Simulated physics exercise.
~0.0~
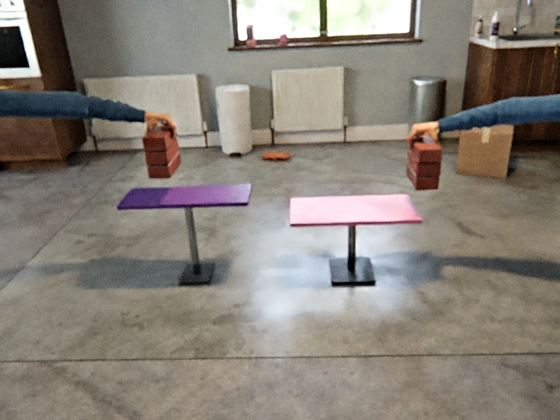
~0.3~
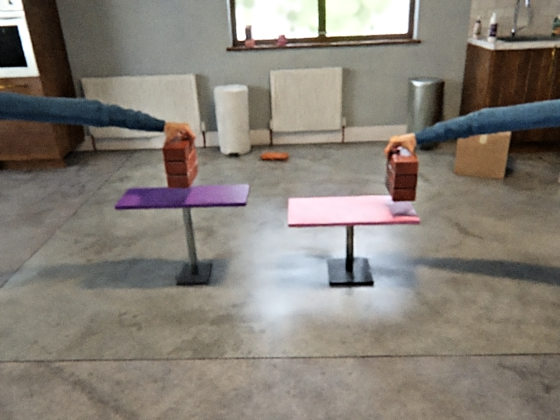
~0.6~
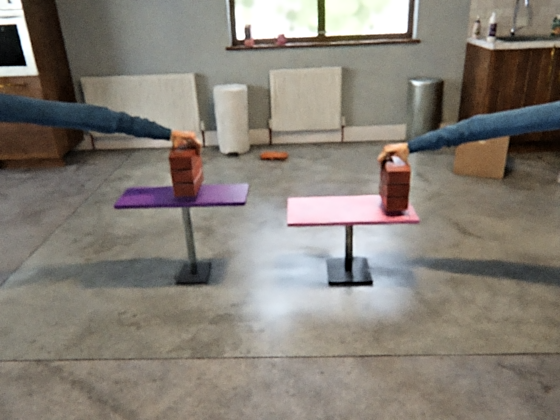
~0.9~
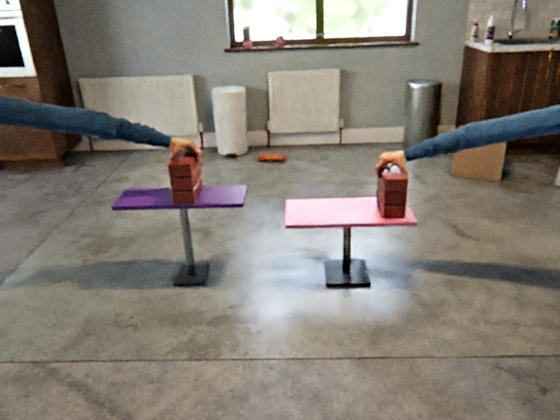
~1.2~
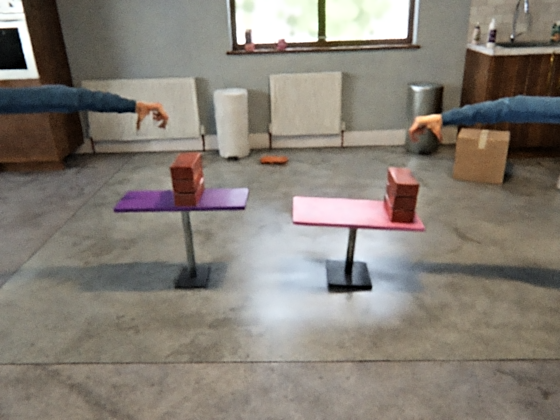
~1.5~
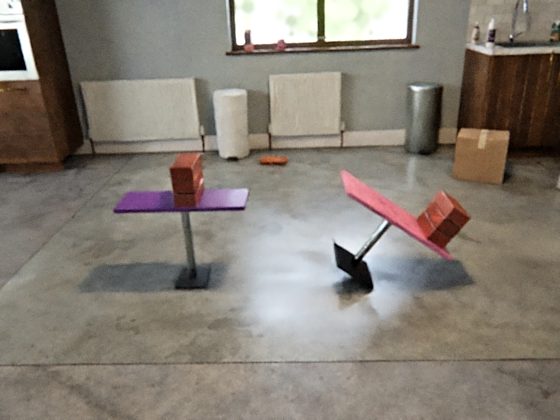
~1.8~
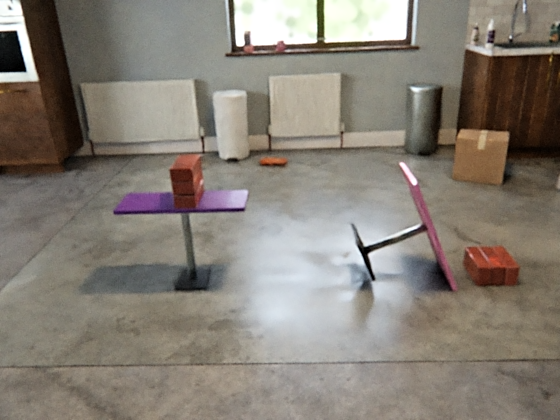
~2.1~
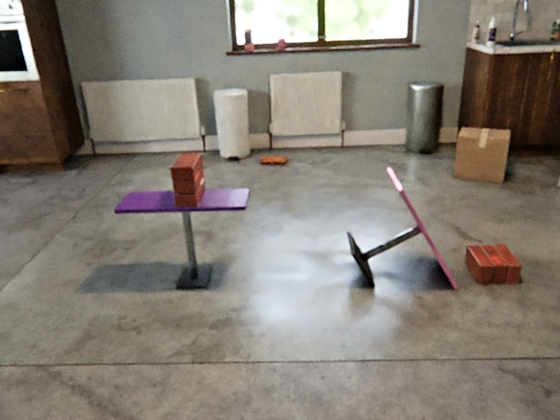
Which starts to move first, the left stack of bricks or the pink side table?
The left stack of bricks moves first, as a hand lowers it toward the purple table. The pink side table only starts tipping later, after the hands have let go.
